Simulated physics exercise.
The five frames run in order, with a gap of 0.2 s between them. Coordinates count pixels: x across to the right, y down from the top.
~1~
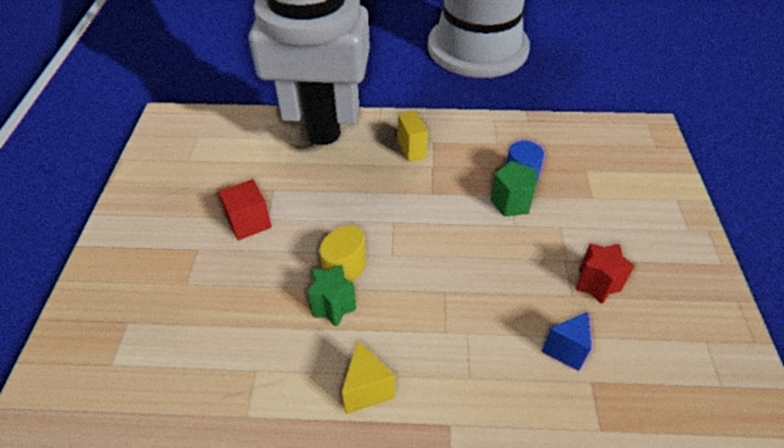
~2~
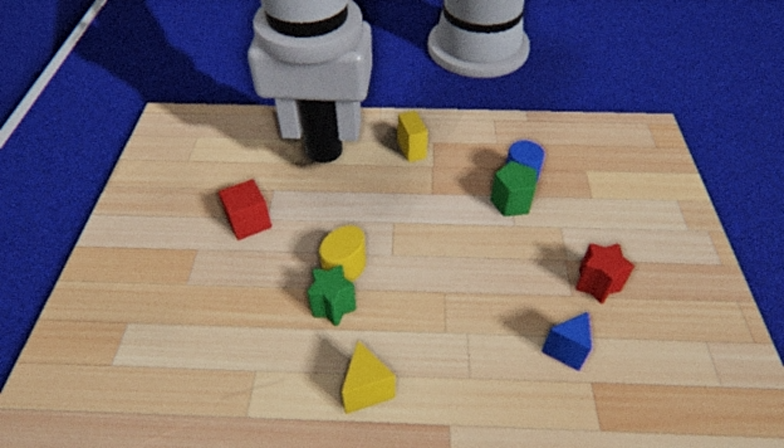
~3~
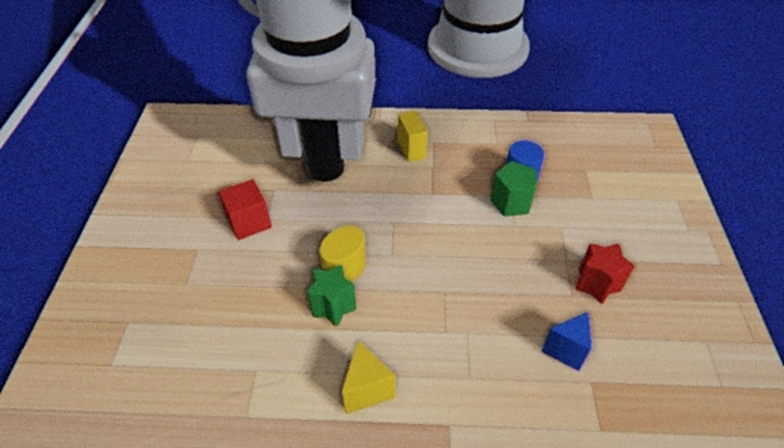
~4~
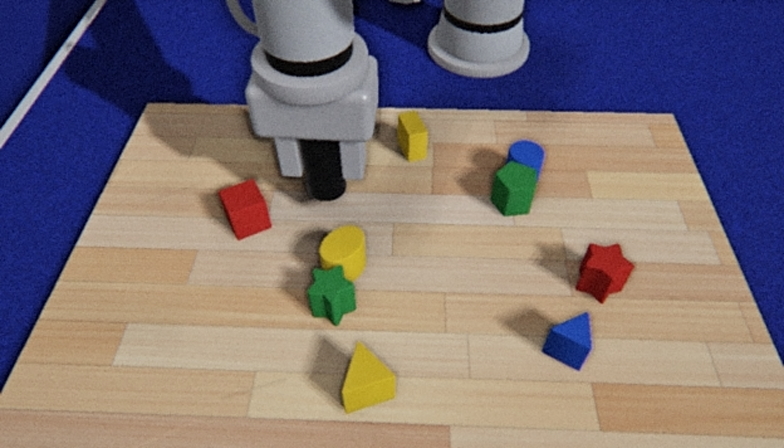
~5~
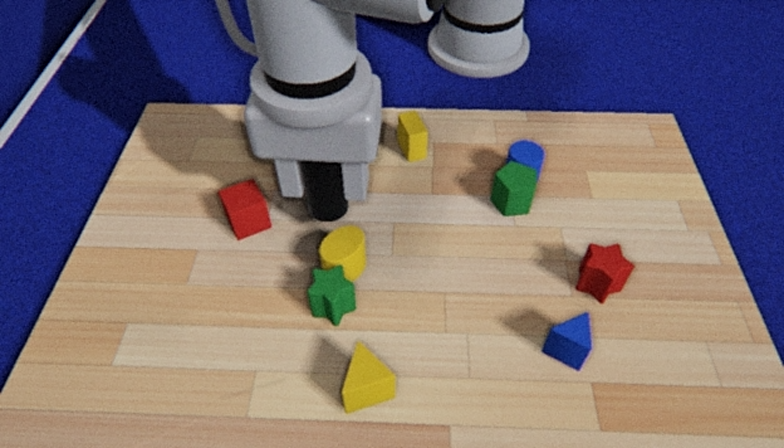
A light wooden board on a deep blue surface is seen from above at an angle, from a camera that stays still. Scattered on it are a red square block, yellow oval, green star and yellow triangular block left of centre, another yellow block behind, and blue, green and red pieces to the right. A grey robot arm moves its black rod slowly forward toward the viewer, touching nothing.
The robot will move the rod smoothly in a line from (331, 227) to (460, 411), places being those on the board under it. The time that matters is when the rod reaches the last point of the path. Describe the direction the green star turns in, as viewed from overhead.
The answer is clockwise.
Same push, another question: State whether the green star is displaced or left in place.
It is shoved along.
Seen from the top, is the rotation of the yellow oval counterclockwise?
Final answer: No.
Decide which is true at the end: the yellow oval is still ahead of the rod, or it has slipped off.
It lies beside or behind the rod.
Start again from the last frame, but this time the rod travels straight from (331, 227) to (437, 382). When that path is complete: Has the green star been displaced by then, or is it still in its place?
The block in question is displaced by the end.
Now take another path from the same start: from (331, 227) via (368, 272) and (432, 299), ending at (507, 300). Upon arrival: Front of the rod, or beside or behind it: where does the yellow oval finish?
As far as I can tell, the yellow oval has dropped away to the side or behind.
What follows on the original path. One third of the way, rod (366, 261); green star (322, 311), turned 55° clockwise; yellow oval (359, 288), turned 40° clockwise.
Two thirds of the way, rod (411, 323); green star (320, 318), turned 85° clockwise; yellow oval (369, 333); yellow three-sided block (361, 375), turned 20° anticlockwise.
At the end, rod (463, 396); red square piece unmoved; green star (320, 318), turned 85° clockwise; yellow oval (369, 333), turned 130° clockwise; yellow three-sided block (361, 375), turned 20° anticlockwise.
